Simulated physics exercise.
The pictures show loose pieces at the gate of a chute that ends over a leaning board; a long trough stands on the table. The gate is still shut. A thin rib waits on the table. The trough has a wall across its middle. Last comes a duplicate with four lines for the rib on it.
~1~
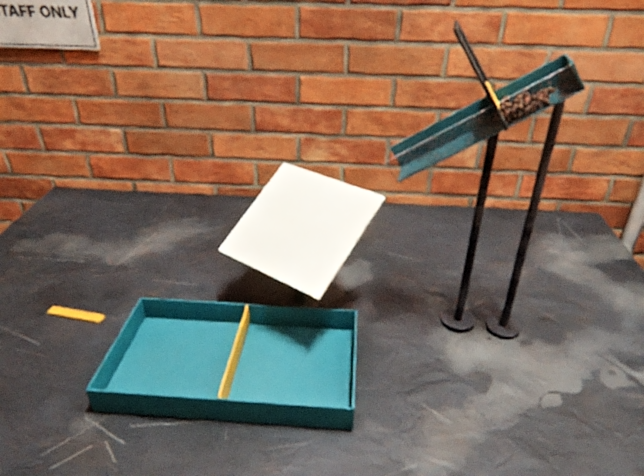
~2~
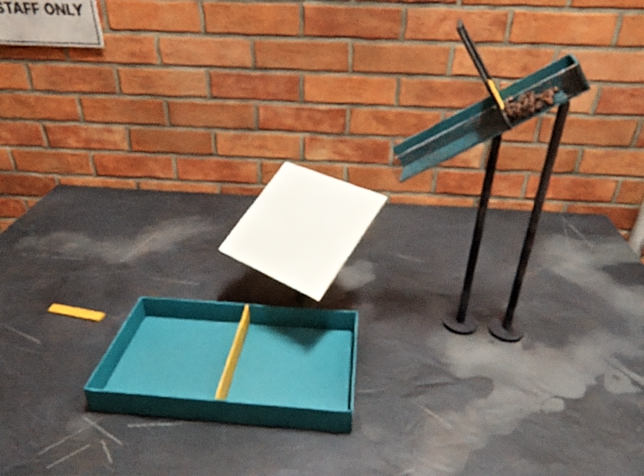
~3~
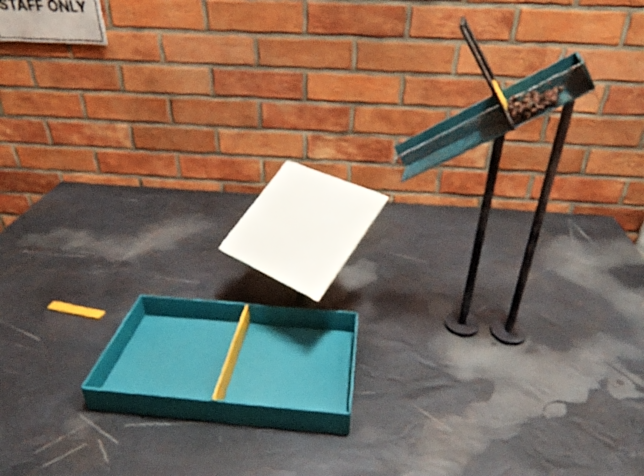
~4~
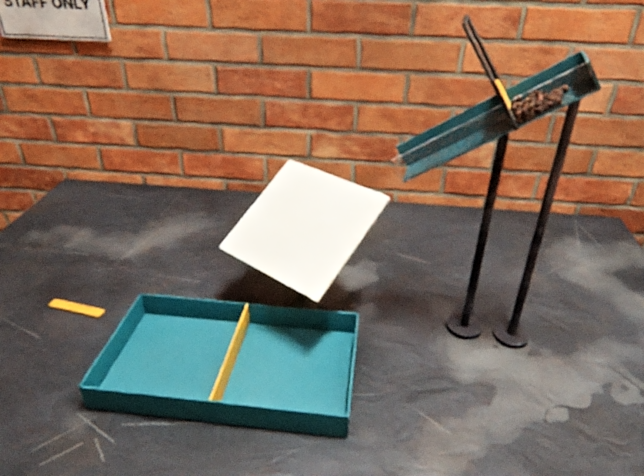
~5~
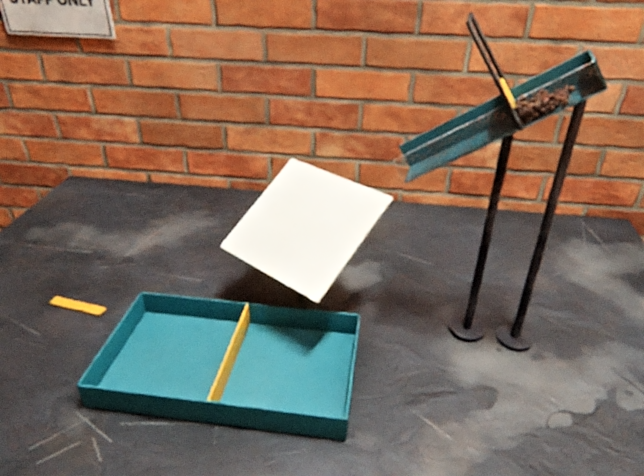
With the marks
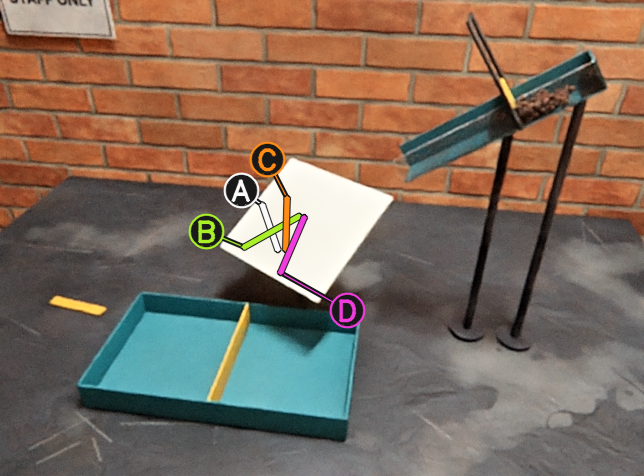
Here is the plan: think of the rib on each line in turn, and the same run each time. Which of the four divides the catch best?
Go for A.
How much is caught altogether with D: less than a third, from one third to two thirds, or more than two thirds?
It is more than two thirds.
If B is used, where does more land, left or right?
More lands on the left.
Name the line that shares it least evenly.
That would be D.
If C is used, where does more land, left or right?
Right.
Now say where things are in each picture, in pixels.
The first frame shows load behind the gate near (521, 102), allspice berries; lip of the chute near (400, 174), sloping gently.
The second frame shows middle of the board near (300, 224), tilted fairly steeply; middle of its low edge near (265, 273); of its high edge near (333, 178).
The third frame shows front corners of the trough near (82, 388) and (350, 413); front end of its middle wall near (213, 400); gate still shut near (497, 90).
The fourth frame shows middle of the load near (533, 101); lip near (406, 174).
The fifth frame shows middle of the load near (538, 101); lip near (408, 174).
On the marked copy, line A from (262, 204) to (277, 249); line B from (299, 216) to (244, 247); line C from (287, 198) to (285, 249); line D from (304, 217) to (280, 272).
For line A, of what is caught, close to half in the left half, close to half in the right.
For line B, of what is caught, the bulk in the left half, close to a quarter in the right.
For line C, of what is caught, a small share in the left half, the bulk in the right.
For line D, of what is caught, none at all in the left half, the whole lot in the right.
